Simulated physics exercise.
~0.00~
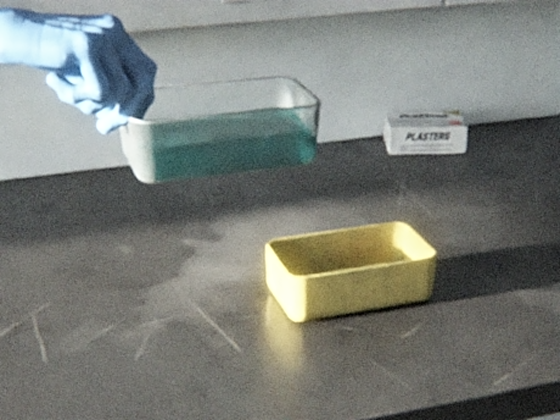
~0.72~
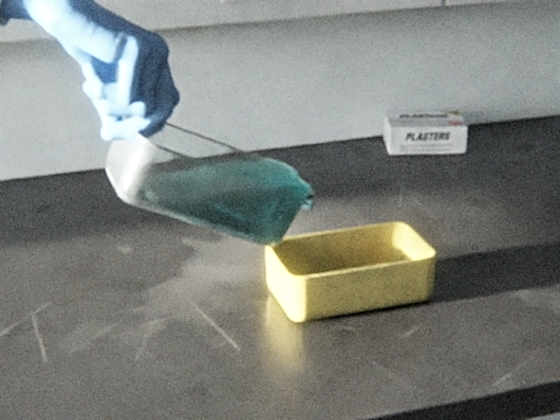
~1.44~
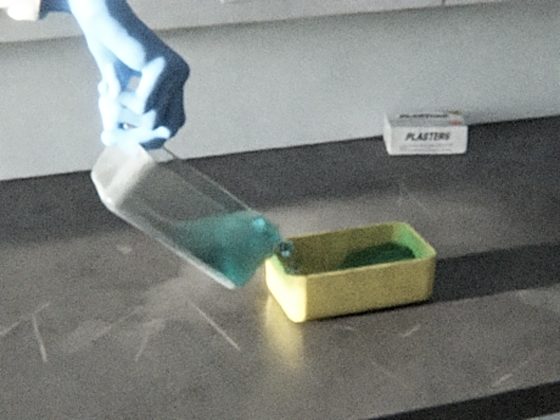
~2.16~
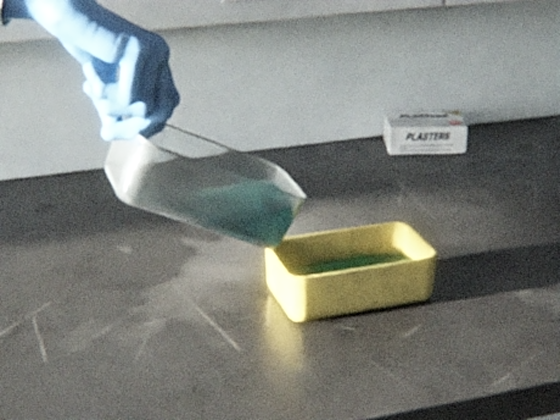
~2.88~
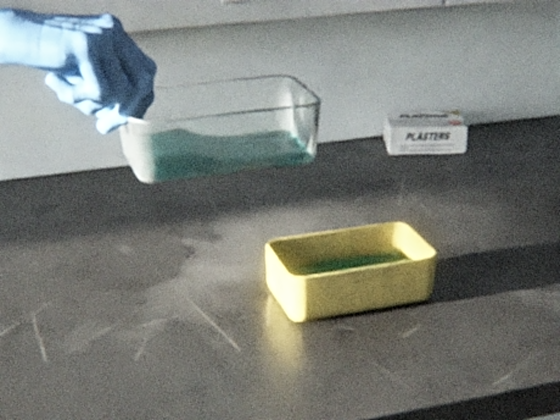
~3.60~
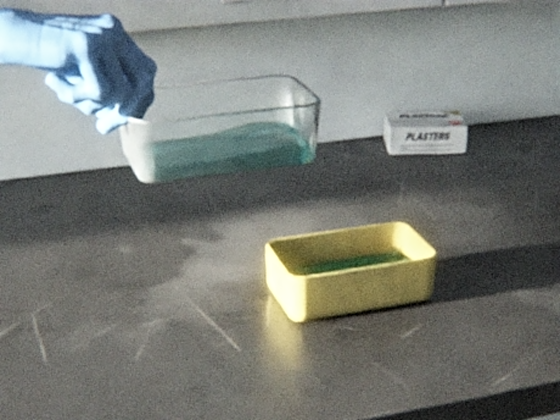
On a dark, scratched worktop with a box of plasters behind, a blue-gloved hand tilted a clear food box rightward, pouring some green liquid into an empty yellow tub, then levelled it again, leaving liquid in both the box and the tub.
